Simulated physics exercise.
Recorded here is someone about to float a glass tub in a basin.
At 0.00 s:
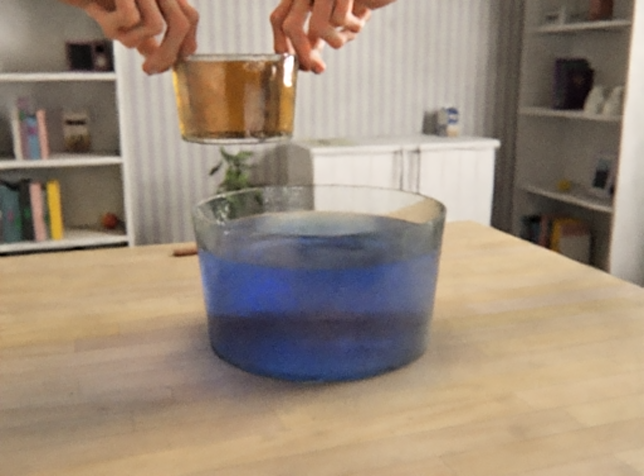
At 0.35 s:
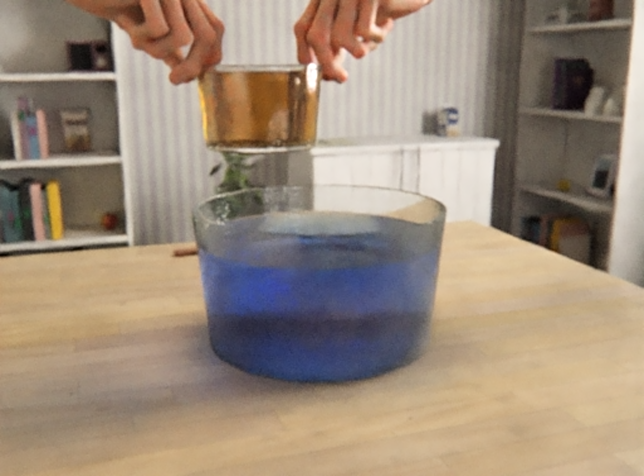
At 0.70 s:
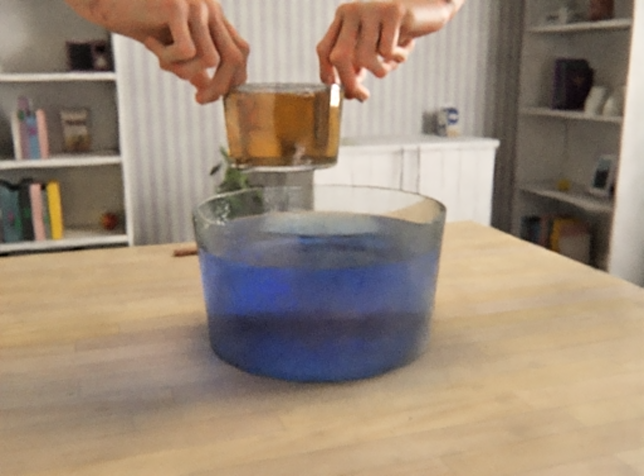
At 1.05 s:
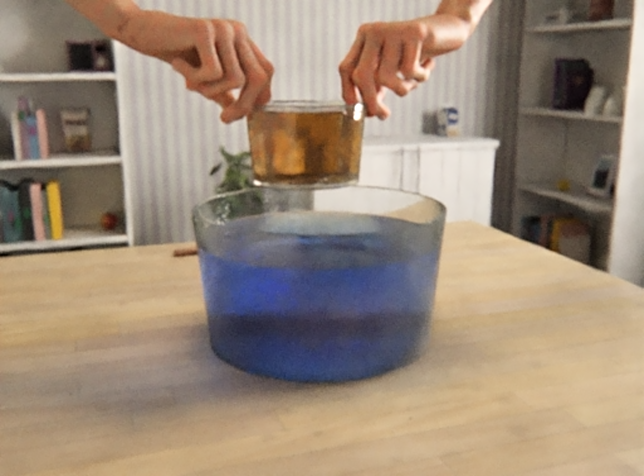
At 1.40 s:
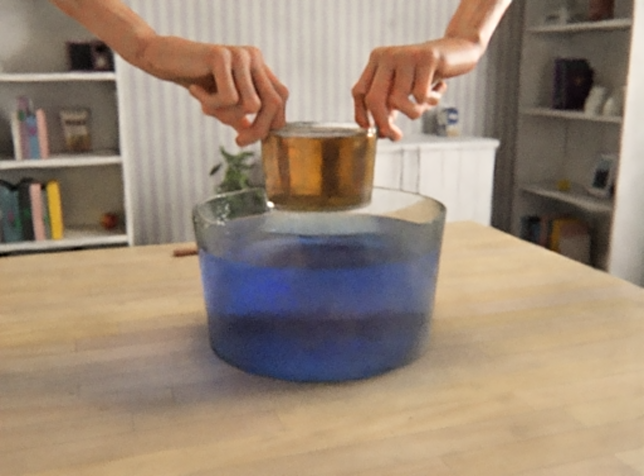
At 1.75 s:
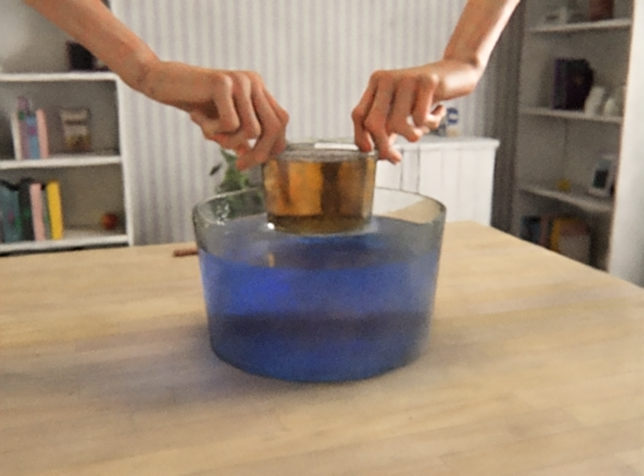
Two hands lower a small glass tub, nearly full of amber liquid, moving it rightward and down from the upper left until it is just over the blue liquid in a large clear basin. The basin sits still on a pale wooden table, with bookshelves at both sides and a white cabinet and plant behind. The view is from the table's front, slightly above, and the camera stays still.
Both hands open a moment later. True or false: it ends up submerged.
True.
By 2.2 s, the tub dips into the dyed water.
By 2.8 s, dyed water pours in over its rim.
By 5.0 s, the tub lies on the bottom.
